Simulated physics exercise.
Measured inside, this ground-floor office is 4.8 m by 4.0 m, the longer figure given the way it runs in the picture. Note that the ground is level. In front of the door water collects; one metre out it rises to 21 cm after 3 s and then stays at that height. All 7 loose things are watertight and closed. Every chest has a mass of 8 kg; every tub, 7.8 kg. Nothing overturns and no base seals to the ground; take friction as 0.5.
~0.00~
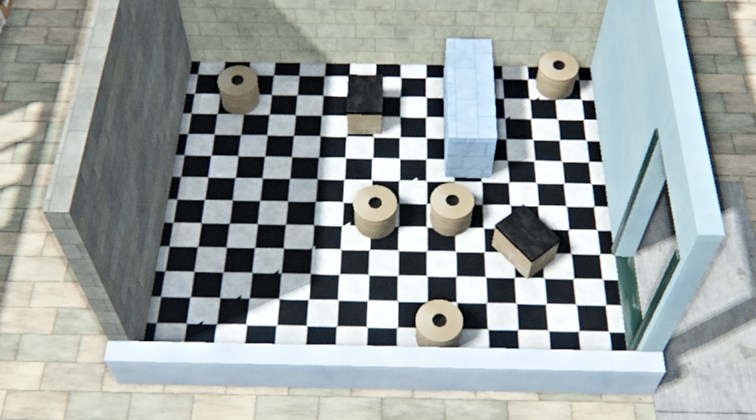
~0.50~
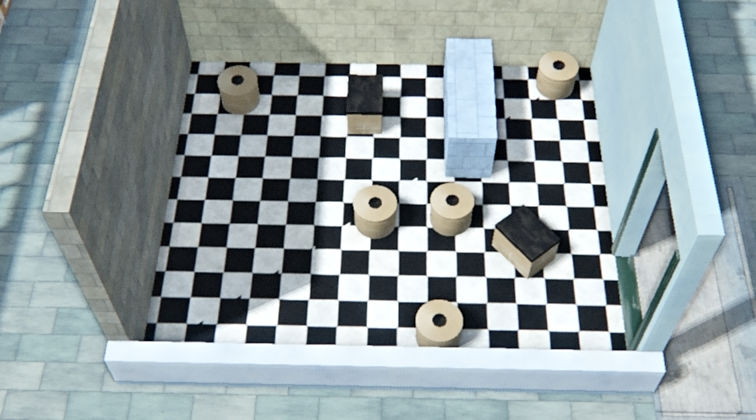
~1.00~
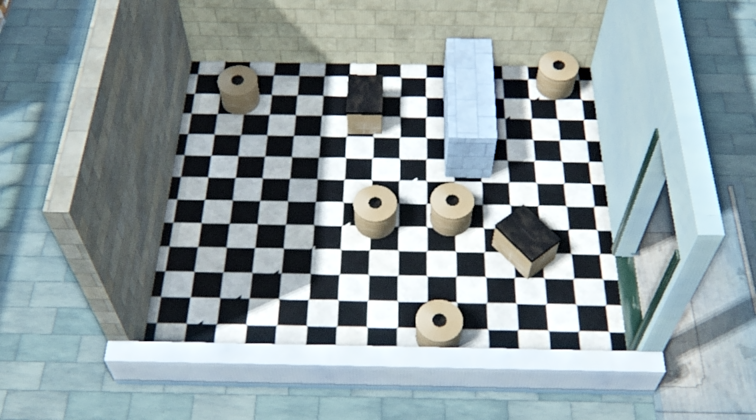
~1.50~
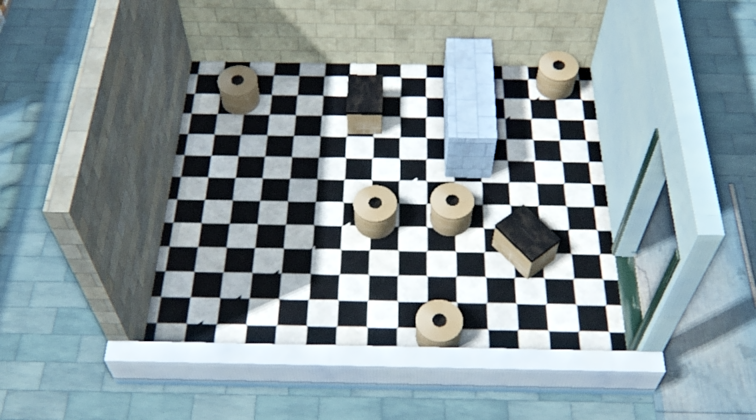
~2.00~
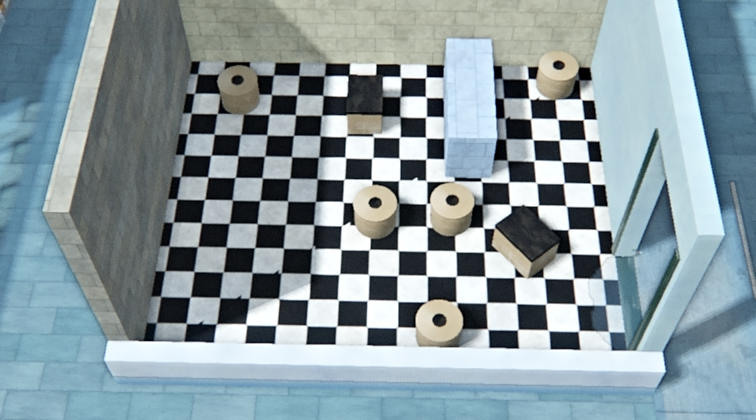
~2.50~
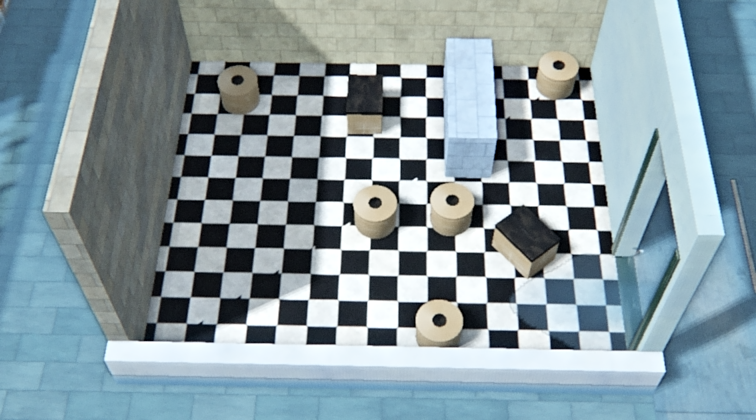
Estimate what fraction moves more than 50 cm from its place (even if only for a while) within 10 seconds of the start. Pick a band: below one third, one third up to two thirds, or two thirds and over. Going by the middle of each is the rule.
The share is two thirds and over.
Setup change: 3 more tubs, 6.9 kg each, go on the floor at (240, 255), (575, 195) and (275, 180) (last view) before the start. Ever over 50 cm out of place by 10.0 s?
Order as asked - exceeds the limit, falls below the limit, exceeds the limit.
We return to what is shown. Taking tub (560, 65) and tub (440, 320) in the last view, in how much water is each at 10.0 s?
Close to 3 and 11 centimetres.
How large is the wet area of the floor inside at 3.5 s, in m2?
Some 3.5 m2 of it.
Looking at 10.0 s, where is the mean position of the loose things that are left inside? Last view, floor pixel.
It sits at about (370, 125).
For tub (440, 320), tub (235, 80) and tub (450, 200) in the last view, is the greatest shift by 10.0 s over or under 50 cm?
So that's beyond it for the first, beyond it for the second and beyond it for the last.
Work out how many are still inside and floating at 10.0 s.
At that time, 3.
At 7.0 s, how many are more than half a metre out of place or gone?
It comes to 4.
After 3.5 s 0 of 7 are over 50 cm from their spots; 0 afloat.
After 4.5 s 2 of 7 are over 50 cm from their spots; 0 afloat.
After 7.0 s 4 of 7 are over 50 cm from their spots; 1 afloat.
After 10.0 s 5 of 7 are over 50 cm from their spots, and 5 have been at some point; 3 afloat.
